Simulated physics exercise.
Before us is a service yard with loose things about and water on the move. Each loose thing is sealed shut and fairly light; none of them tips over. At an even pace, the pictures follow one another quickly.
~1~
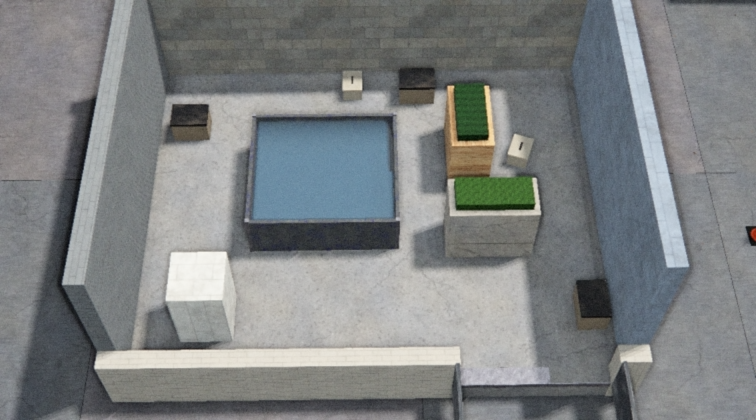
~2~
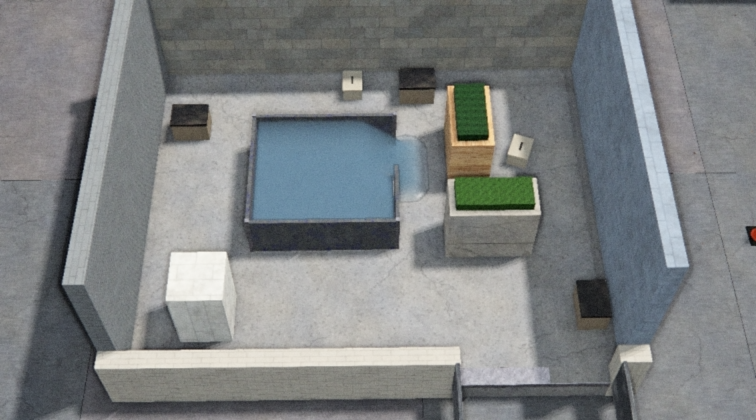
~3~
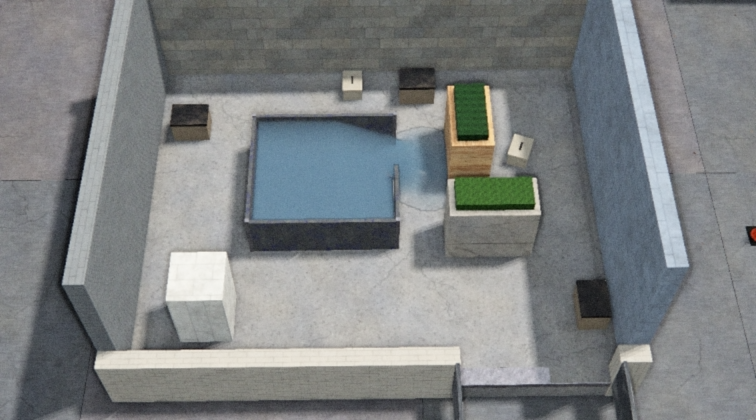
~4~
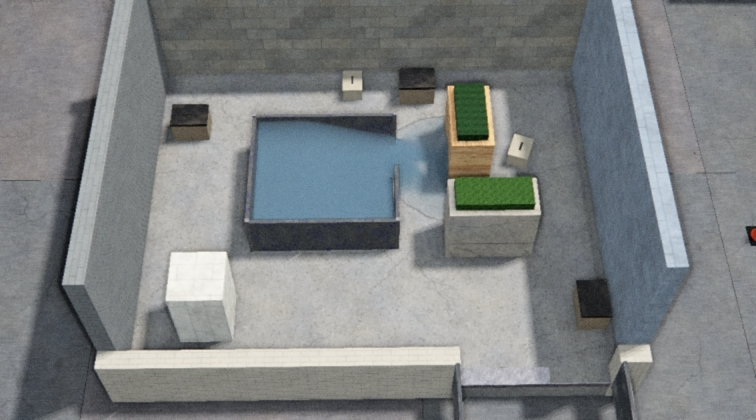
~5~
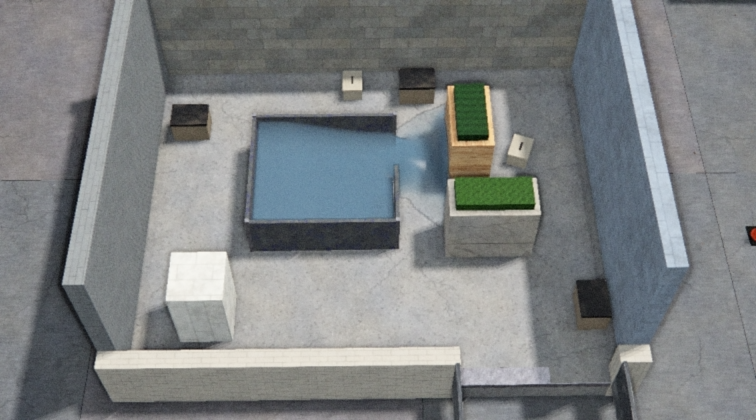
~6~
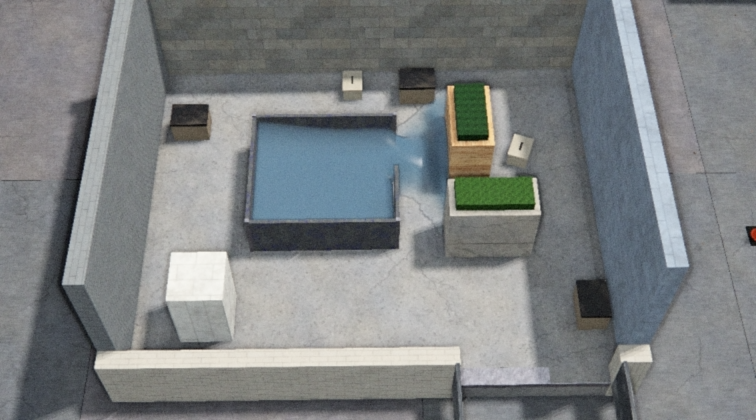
The clip shows a walled yard with a raised pool of blue water, scattered boxes and two green-topped blocks; water pours through the pool's right side and spreads over the ground toward the blocks, while the boxes stay still.
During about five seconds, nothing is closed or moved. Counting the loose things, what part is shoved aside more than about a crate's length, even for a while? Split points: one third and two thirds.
The part that gets shoved well aside reaches two thirds.
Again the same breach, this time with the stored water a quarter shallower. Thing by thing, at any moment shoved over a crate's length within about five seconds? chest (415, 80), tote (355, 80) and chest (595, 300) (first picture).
As asked: Went the distance, went the distance, fell short.
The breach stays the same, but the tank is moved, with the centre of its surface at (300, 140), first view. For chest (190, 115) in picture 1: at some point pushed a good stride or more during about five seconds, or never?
For this item: Stayed within that.
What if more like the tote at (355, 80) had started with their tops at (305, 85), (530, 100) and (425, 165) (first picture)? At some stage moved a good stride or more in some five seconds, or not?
Here's how it goes: Sent far off, sent far off, and lastly sent far off.
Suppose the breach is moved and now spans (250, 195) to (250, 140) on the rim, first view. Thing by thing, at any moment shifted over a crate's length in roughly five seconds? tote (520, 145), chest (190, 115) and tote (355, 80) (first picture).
Each in turn, never travels that far, ends up that far off, ends up that far off.
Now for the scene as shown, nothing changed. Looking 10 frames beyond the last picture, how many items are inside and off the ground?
1.
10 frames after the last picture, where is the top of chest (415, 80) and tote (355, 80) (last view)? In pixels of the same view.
Near pixel (336, 74) and pixel (315, 98).
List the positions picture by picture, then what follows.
In the first frame, a chest at (417, 78), on the bottom; a chest at (595, 298), on the bottom; 0 of 5 have shifted.
In the second frame, a chest at (417, 78), on the bottom; a chest at (595, 298) rests on the ground; 0 of 5 have shifted.
In the third frame, a chest at (417, 78), on the bottom; a chest at (595, 298) rests on the ground; 0 of 5 have shifted.
In the fourth frame, a chest at (417, 78), on the bottom; a chest at (595, 298), on the bottom; 0 of 5 have shifted.
In the fifth frame, a chest at (417, 78), on the bottom; a chest at (595, 298), on the bottom; 0 of 5 have shifted.
In the sixth frame, a chest at (417, 78) rests on the ground; a chest at (595, 298), on the bottom; 0 of 5 have shifted.
A moment on, 0 of 5 are well off their spots; 0 afloat.
Next, 2 of 5 are well off their spots; 1 afloat.
Later, 2 of 5 are well off their spots; 2 afloat.
In the end, 5 of 5 are well off their spots, and 5 have been at some point; 5 afloat.
